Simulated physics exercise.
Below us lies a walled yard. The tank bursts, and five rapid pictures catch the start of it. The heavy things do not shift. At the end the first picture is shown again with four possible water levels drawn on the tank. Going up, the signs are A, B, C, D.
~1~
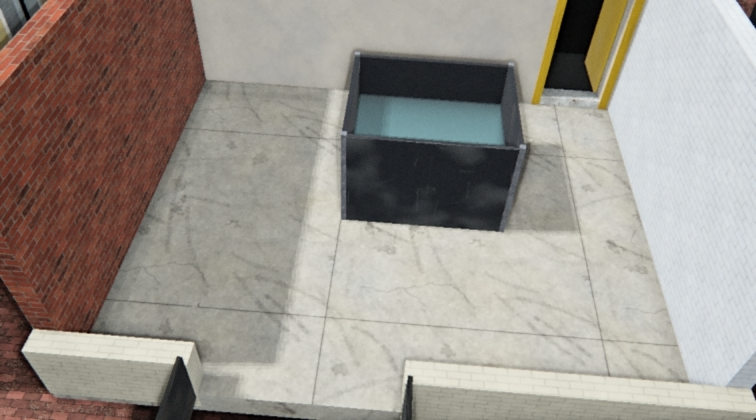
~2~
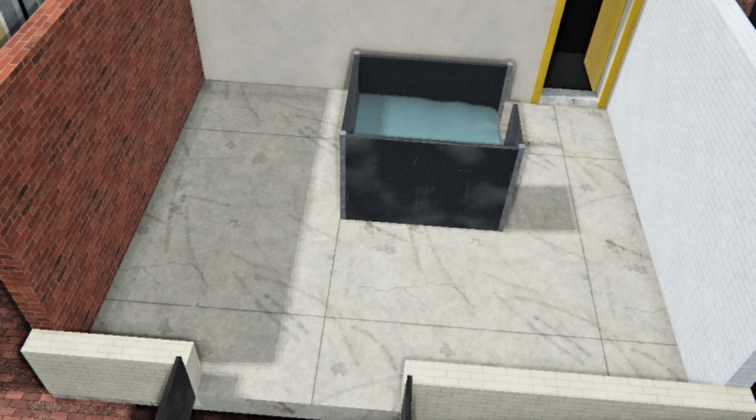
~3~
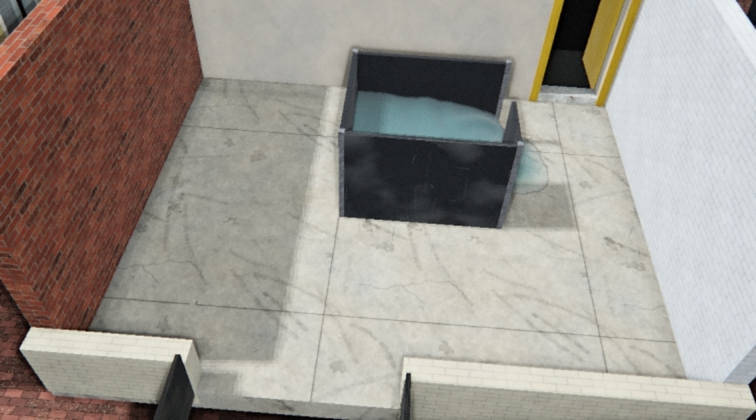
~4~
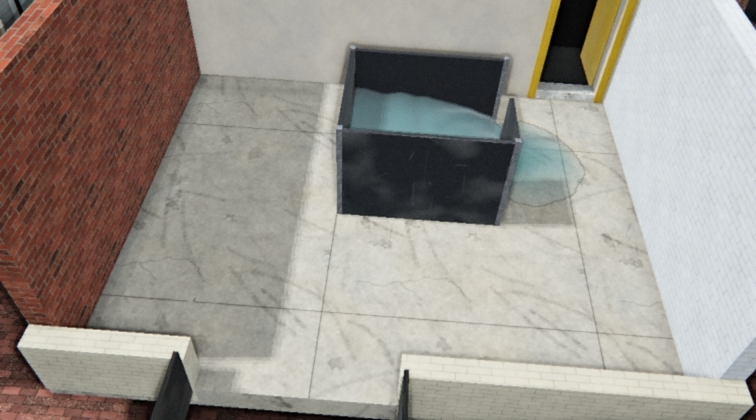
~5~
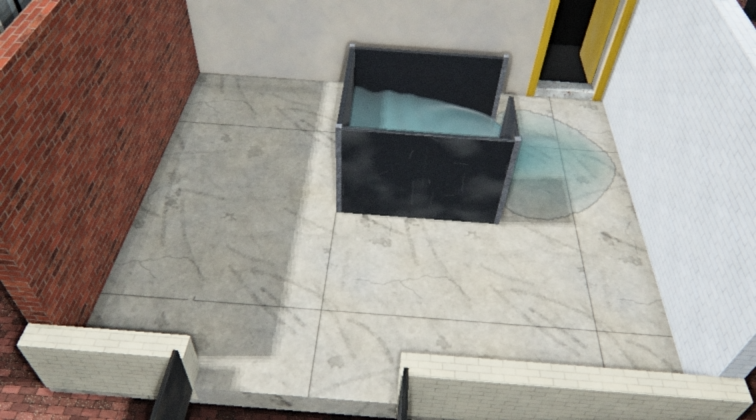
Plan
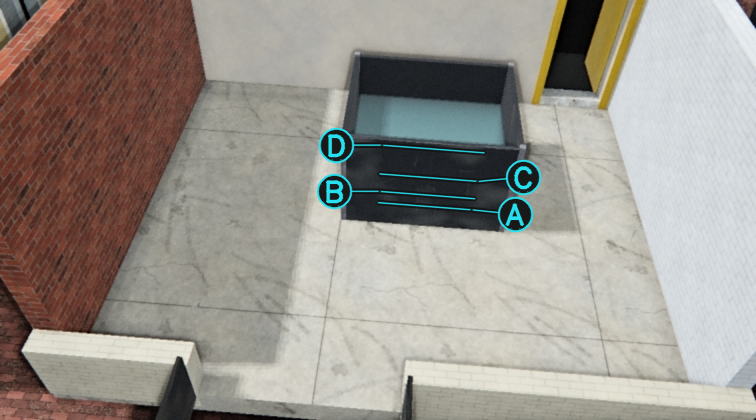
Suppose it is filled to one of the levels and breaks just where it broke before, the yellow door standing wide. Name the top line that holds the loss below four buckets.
A will do.
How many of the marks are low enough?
One of them.
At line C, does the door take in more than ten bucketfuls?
Yes, it does.
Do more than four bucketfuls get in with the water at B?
Yes, that goes wrong.
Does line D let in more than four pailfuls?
Yes, that goes wrong.
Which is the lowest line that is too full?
B.
In cyan, A at (425, 206); B at (426, 195); C at (428, 177); D at (432, 148); from the bottom up A, B, C, D.
Choosing A, a bucket or two gets in.
Choosing B, about 10 bucketfuls get in.
Choosing C, dozens of bucketfuls pour in.
Choosing D, dozens of bucketfuls pour in.
